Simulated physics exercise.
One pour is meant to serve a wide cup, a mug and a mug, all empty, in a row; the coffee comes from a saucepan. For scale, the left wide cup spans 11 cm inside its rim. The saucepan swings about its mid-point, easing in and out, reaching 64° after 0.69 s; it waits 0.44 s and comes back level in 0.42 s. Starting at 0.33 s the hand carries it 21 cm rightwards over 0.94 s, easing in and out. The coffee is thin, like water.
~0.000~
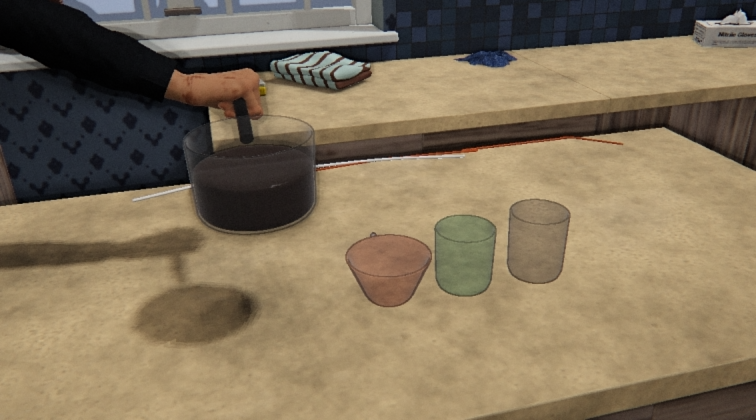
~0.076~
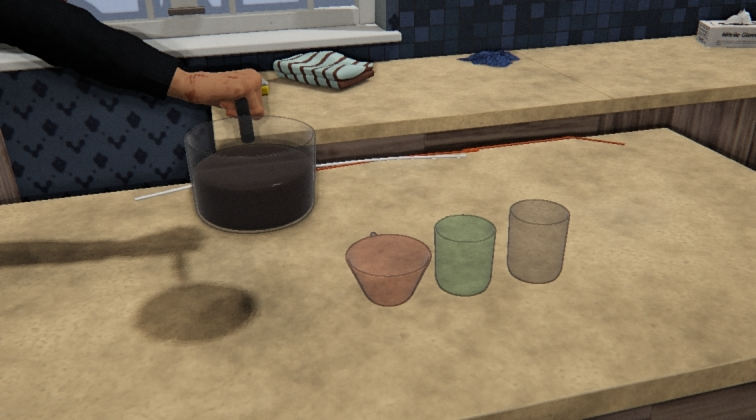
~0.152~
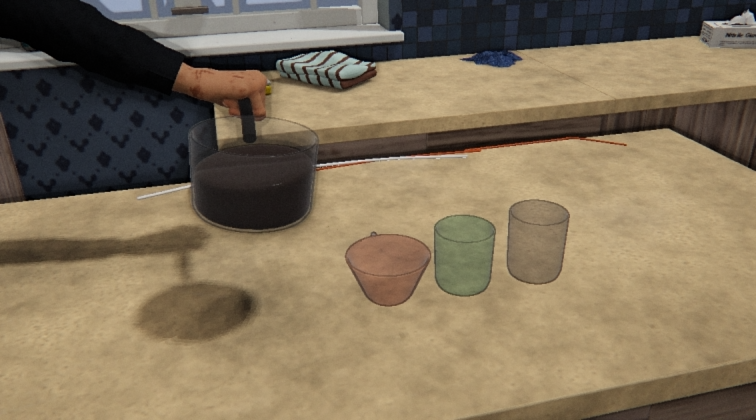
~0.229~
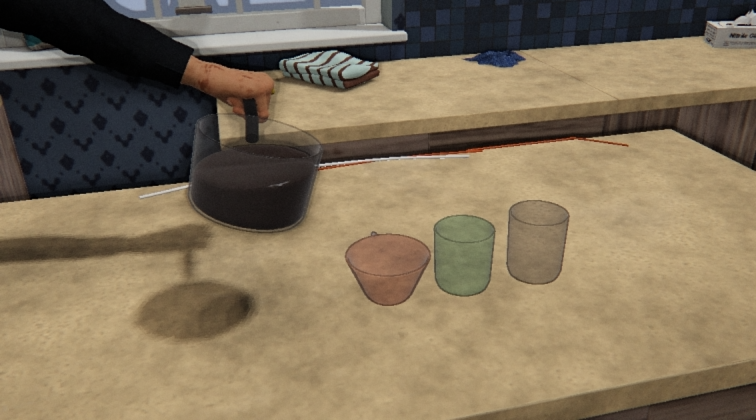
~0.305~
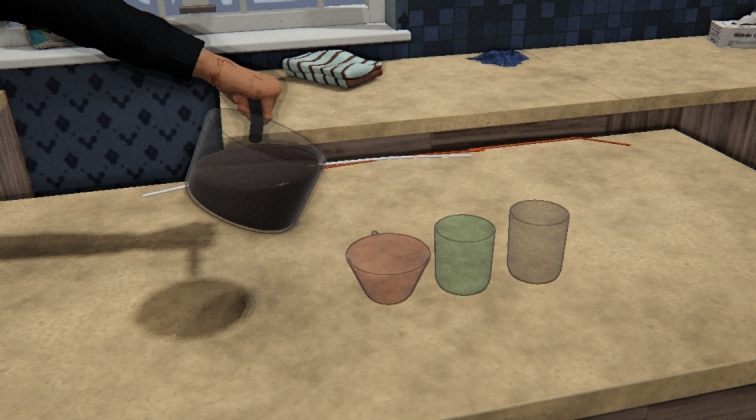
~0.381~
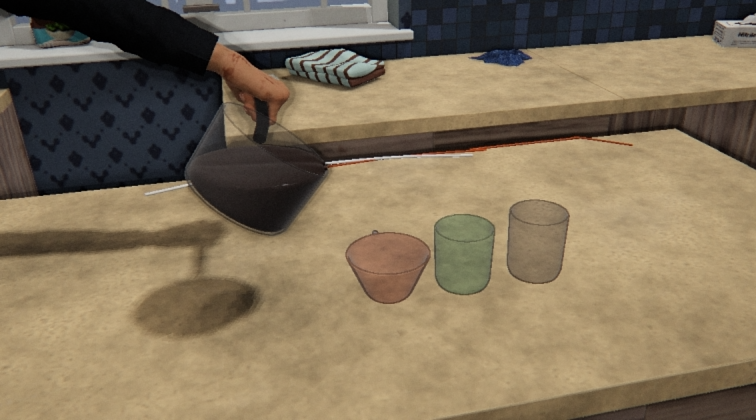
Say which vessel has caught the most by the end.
The middle one.
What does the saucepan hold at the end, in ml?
Close to 240 ml.
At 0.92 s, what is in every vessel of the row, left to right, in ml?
About 40 ml left, 140 ml middle, 0 ml right.
Then, 0.69 s in, the tilt is 64° and from the left they hold 45 ml, 0 ml, 0 ml, the saucepan 580 ml, and 0 ml is on the worktop.
Then, 0.92 s in, the tilt is 64° and from the left they hold 45 ml, 140 ml, 0 ml, the saucepan 370 ml, and 85 ml is on the worktop.
Then, 1.16 s in, the tilt is 63° and from the left they hold 45 ml, 110 ml, 10 ml, the saucepan 255 ml, and 205 ml is on the worktop.
Then, 1.42 s in, the tilt is 13° and from the left they hold 45 ml, 140 ml, 55 ml, the saucepan 235 ml, and 280 ml is on the worktop.
Finally, from the left they hold 45 ml, 140 ml, 55 ml, the saucepan 235 ml, and 290 ml is on the worktop.
